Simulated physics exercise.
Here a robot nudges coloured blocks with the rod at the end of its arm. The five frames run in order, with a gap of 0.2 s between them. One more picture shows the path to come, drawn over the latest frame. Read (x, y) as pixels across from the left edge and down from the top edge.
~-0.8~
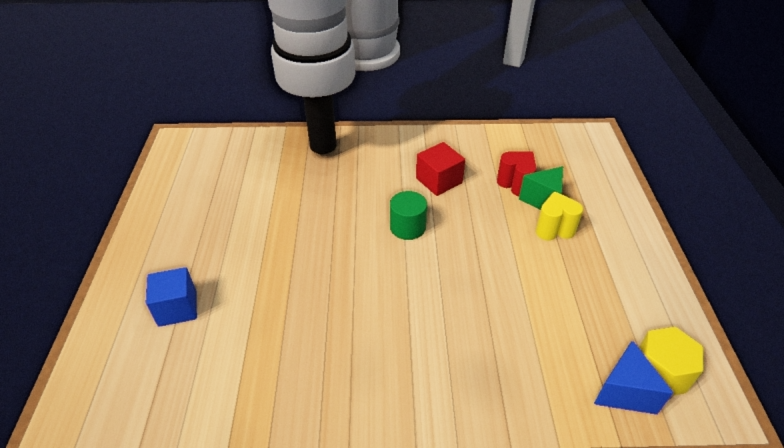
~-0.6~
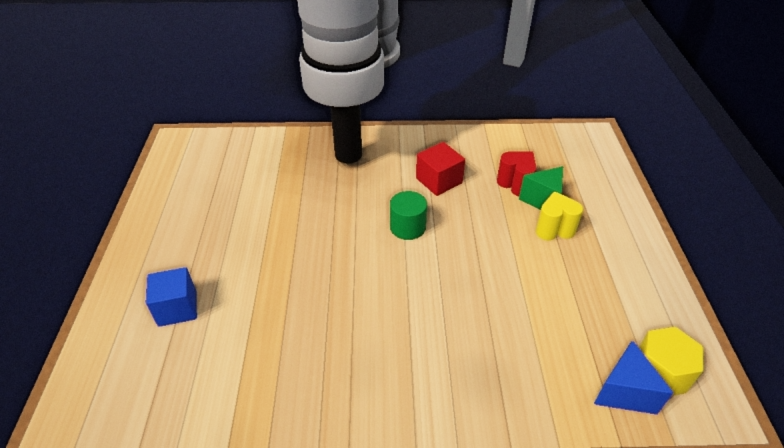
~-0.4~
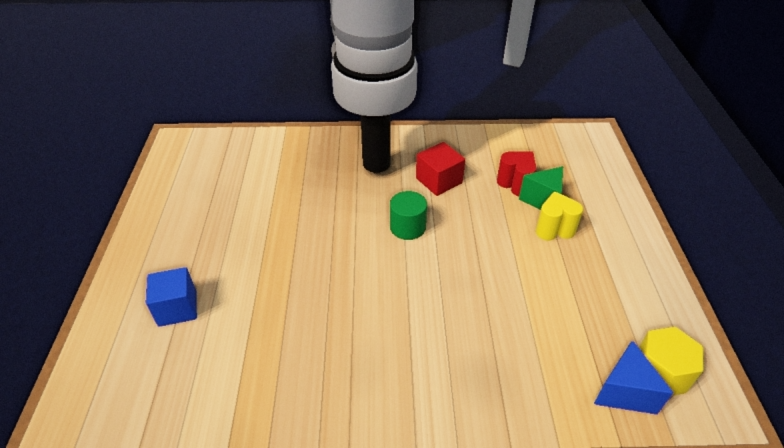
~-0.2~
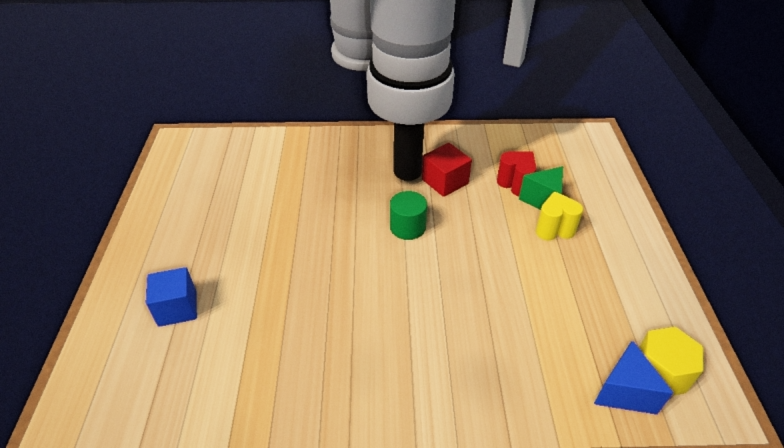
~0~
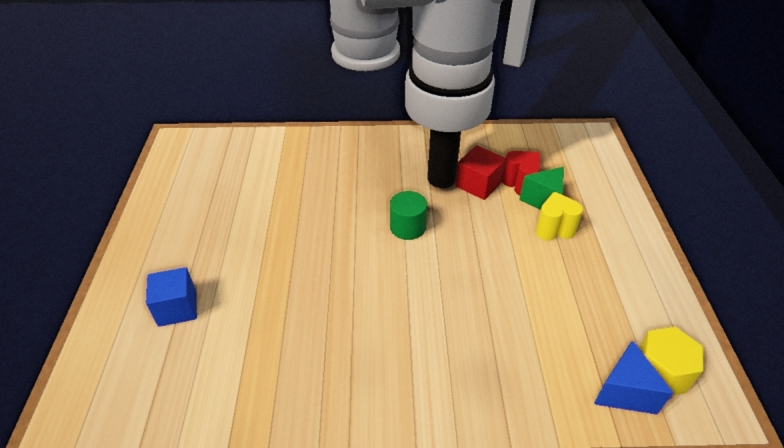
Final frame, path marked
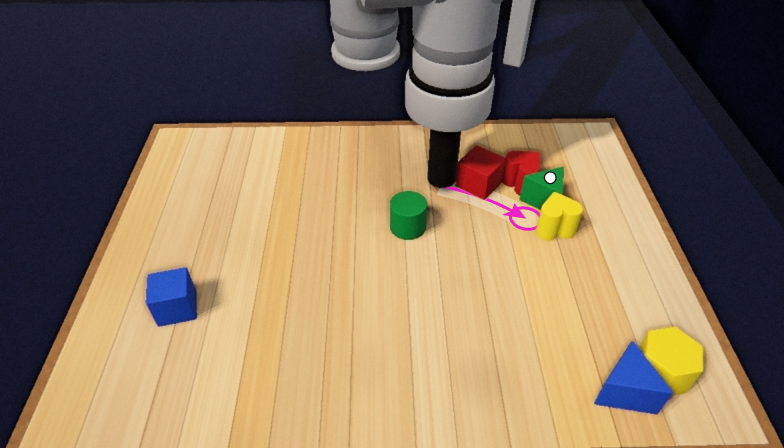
A robot arm's black rod slides rightward and slightly nearer across a pale wooden board on a dark blue surface, seen from above at an angle by a still camera. Around it sit a red cube, a green cylinder, a red heart, green triangle and yellow heart at upper right, a blue cube at left, and a blue triangle beside a yellow hexagon at lower right. The rod meets the red cube and pushes it right against the red heart, which shifts slightly.
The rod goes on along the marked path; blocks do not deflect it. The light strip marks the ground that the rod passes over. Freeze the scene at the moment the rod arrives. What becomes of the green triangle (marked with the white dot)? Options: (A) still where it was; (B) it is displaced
I choose A.
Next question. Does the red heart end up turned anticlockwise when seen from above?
No, that is not what happens.
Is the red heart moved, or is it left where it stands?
Once the path ends, it is somewhere new.
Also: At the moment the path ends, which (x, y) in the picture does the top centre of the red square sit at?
In the picture, it is at (520, 161).
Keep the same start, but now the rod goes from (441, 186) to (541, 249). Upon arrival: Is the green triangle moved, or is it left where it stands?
From what I can tell, it will keep its place.
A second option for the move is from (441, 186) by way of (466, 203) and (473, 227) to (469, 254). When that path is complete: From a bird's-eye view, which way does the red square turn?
My answer: Anticlockwise.
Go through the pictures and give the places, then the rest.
In the first picture, lower end of the rod (323, 146), tops of blocks, red square (441, 156), red heart (521, 160), green triangle (550, 177).
In the second picture, rod (349, 155), blocks as before.
In the third picture, rod (377, 164), blocks as before.
In the fourth picture, rod (408, 172), red square (447, 157).
In the fifth picture, rod (442, 179), red square (482, 160), red heart (525, 160), green triangle (550, 178).
The drawn path runs from (441, 186) via (484, 198), ending at (526, 218); the dot is on the green triangle.
What follows on the original path. One third of the way, rod (472, 187); red square (505, 158), turned 35° anticlockwise; red heart (537, 157), turned 40° clockwise.
Two thirds of the way, rod (500, 198); red square (518, 161), turned 75° anticlockwise; red heart (551, 151), turned 40° clockwise.
At the end, rod (527, 212); red square (520, 161), turned 80° anticlockwise; red heart (552, 150), turned 40° clockwise; green triangle not moved.
